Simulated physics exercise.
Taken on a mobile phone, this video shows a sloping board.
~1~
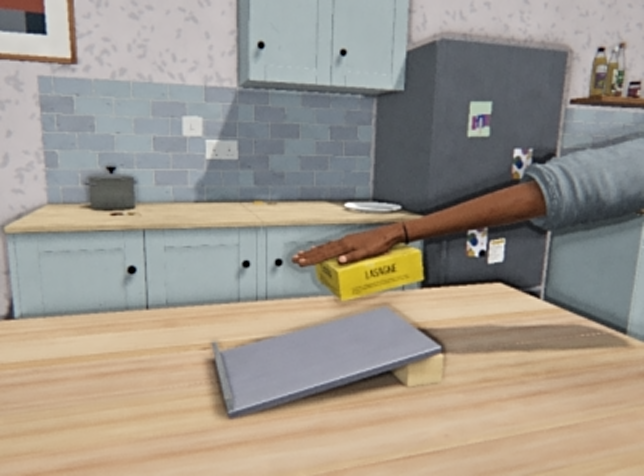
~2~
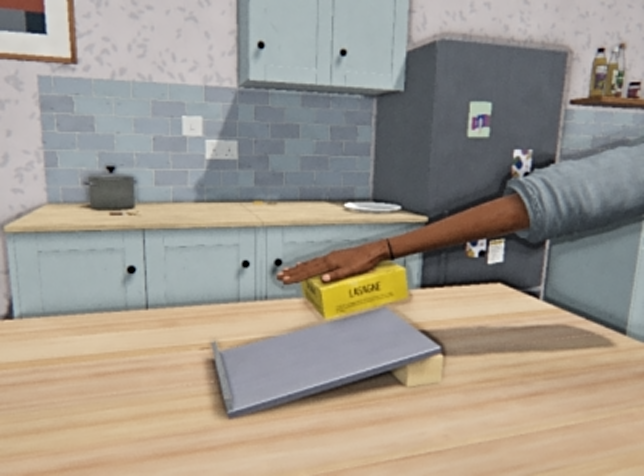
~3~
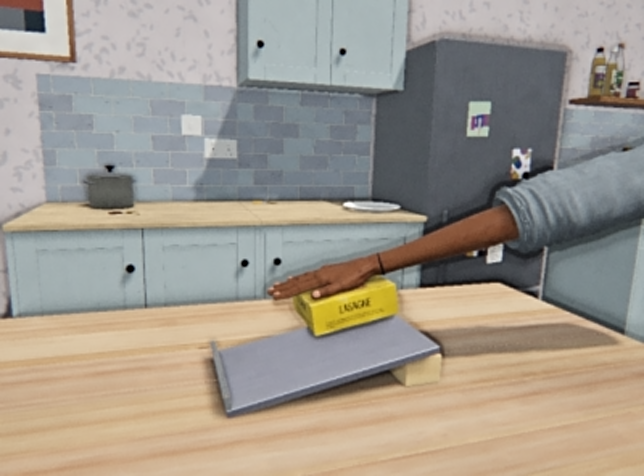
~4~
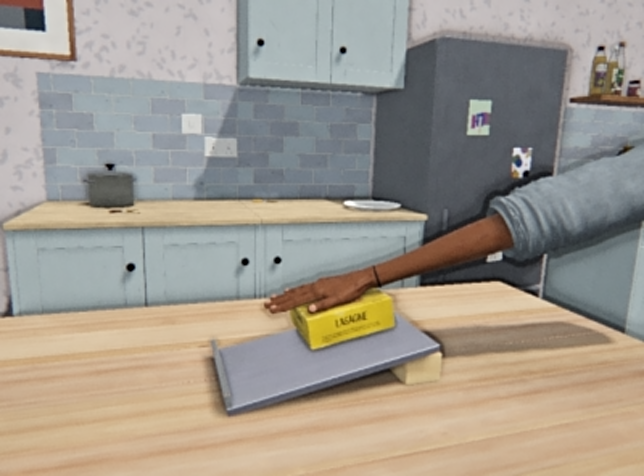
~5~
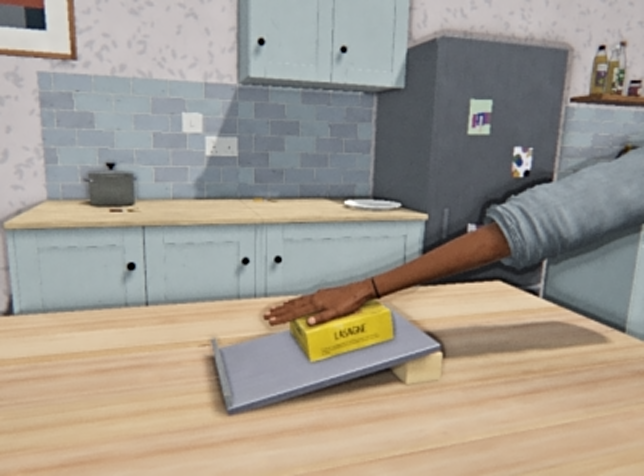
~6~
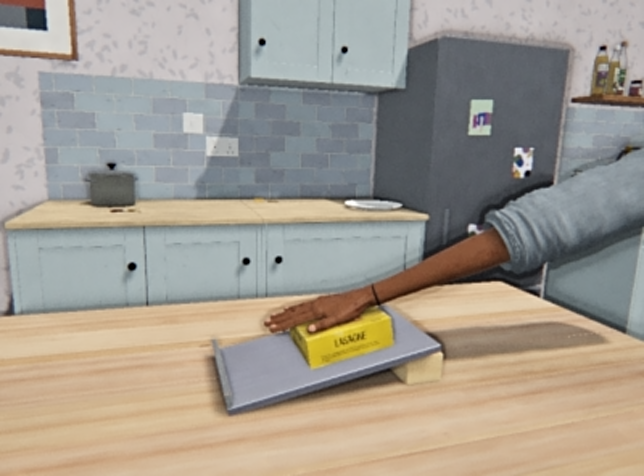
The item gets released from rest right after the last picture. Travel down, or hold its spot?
It holds.
Then, 0.20 s on from there, no change.
Then, 0.40 s on from there, yellow packet resting near (338, 328).
In the end, it is unmoved. At the end, from the last picture's camera, yellow packet near (338, 328). The yellow packet remains at rest.
